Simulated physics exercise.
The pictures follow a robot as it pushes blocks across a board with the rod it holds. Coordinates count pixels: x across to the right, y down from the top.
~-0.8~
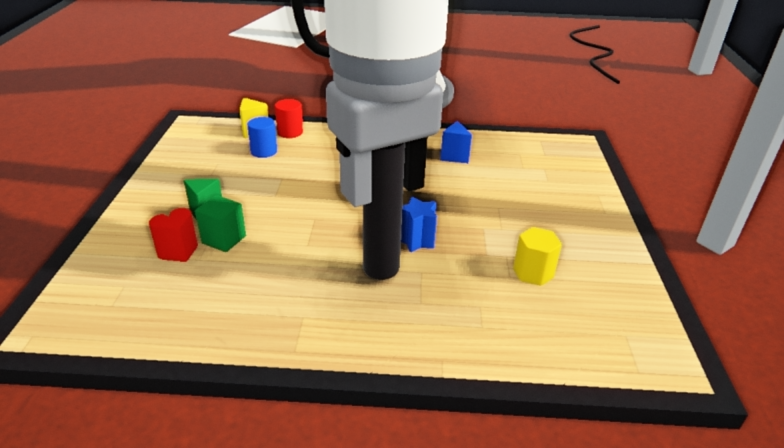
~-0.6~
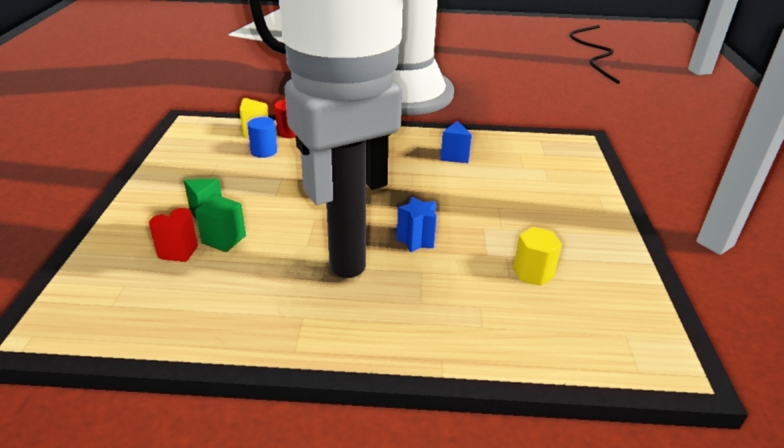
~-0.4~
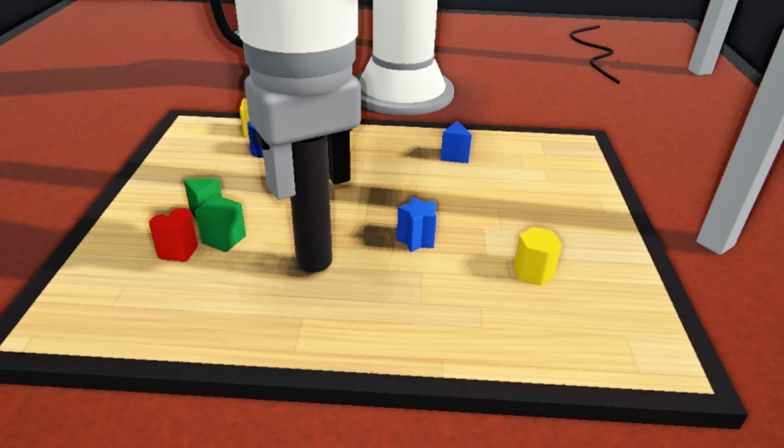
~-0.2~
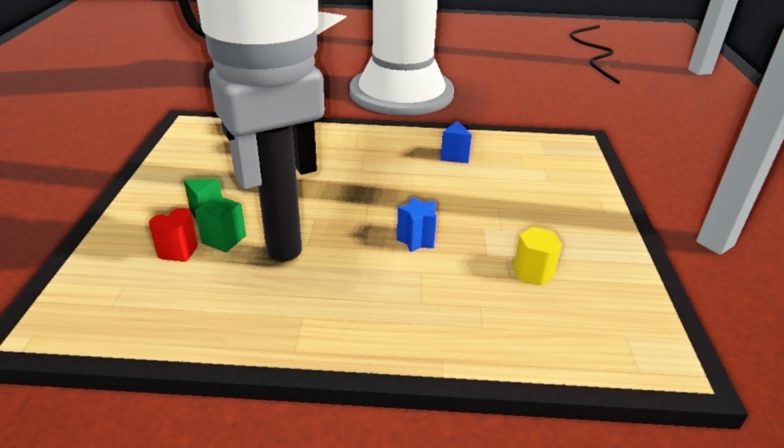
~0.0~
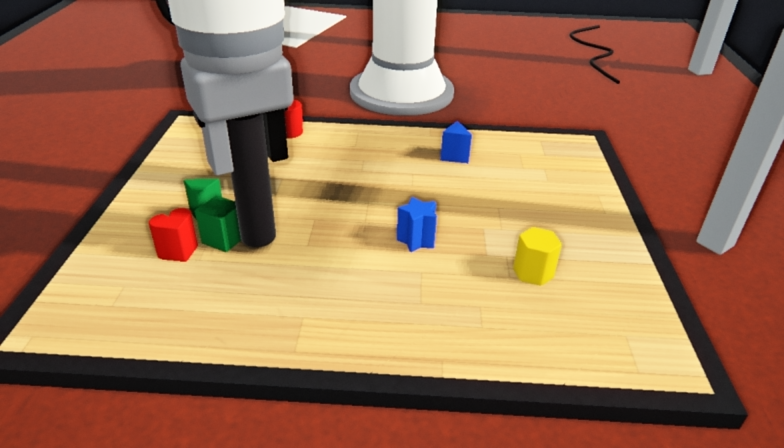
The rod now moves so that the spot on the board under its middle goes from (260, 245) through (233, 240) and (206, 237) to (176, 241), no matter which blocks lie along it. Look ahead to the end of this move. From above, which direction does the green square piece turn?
Seen from overhead, it turns clockwise.
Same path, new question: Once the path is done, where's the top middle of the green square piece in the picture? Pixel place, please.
Answer: (149, 194).
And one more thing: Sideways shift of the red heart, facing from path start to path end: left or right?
To the left.
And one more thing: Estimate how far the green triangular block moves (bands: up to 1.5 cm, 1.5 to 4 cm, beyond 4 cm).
The green triangular block moves under 1.5 cm.
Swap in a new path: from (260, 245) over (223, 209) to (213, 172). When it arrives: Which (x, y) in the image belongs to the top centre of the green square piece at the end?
Somewhere near (198, 200).
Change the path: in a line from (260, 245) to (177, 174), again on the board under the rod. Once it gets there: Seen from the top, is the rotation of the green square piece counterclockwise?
Yes, I think so.
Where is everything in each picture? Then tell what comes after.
Tip of the rod at (381, 270), middles of tops, red heart at (171, 218), green triangular block at (200, 184), green square piece at (218, 206), in the first picture.
Rod at (348, 268), nothing pushed, in the second picture.
Rod at (314, 263), nothing pushed, in the third picture.
Rod at (284, 252), nothing pushed, in the fourth picture.
Rod at (259, 239), red heart at (171, 218), green triangular block at (200, 184), green square piece at (218, 206), in the fifth picture.
The first path, step by step. Halfway along, rod at (218, 231); red heart at (160, 220), turned 35° anticlockwise; green triangular block at (193, 181), turned 50° clockwise; green square piece at (181, 199).
At the end, rod at (174, 235); red heart at (144, 226), turned 75° anticlockwise; green triangular block at (193, 181), turned 60° clockwise; green square piece at (149, 194), turned 25° clockwise.
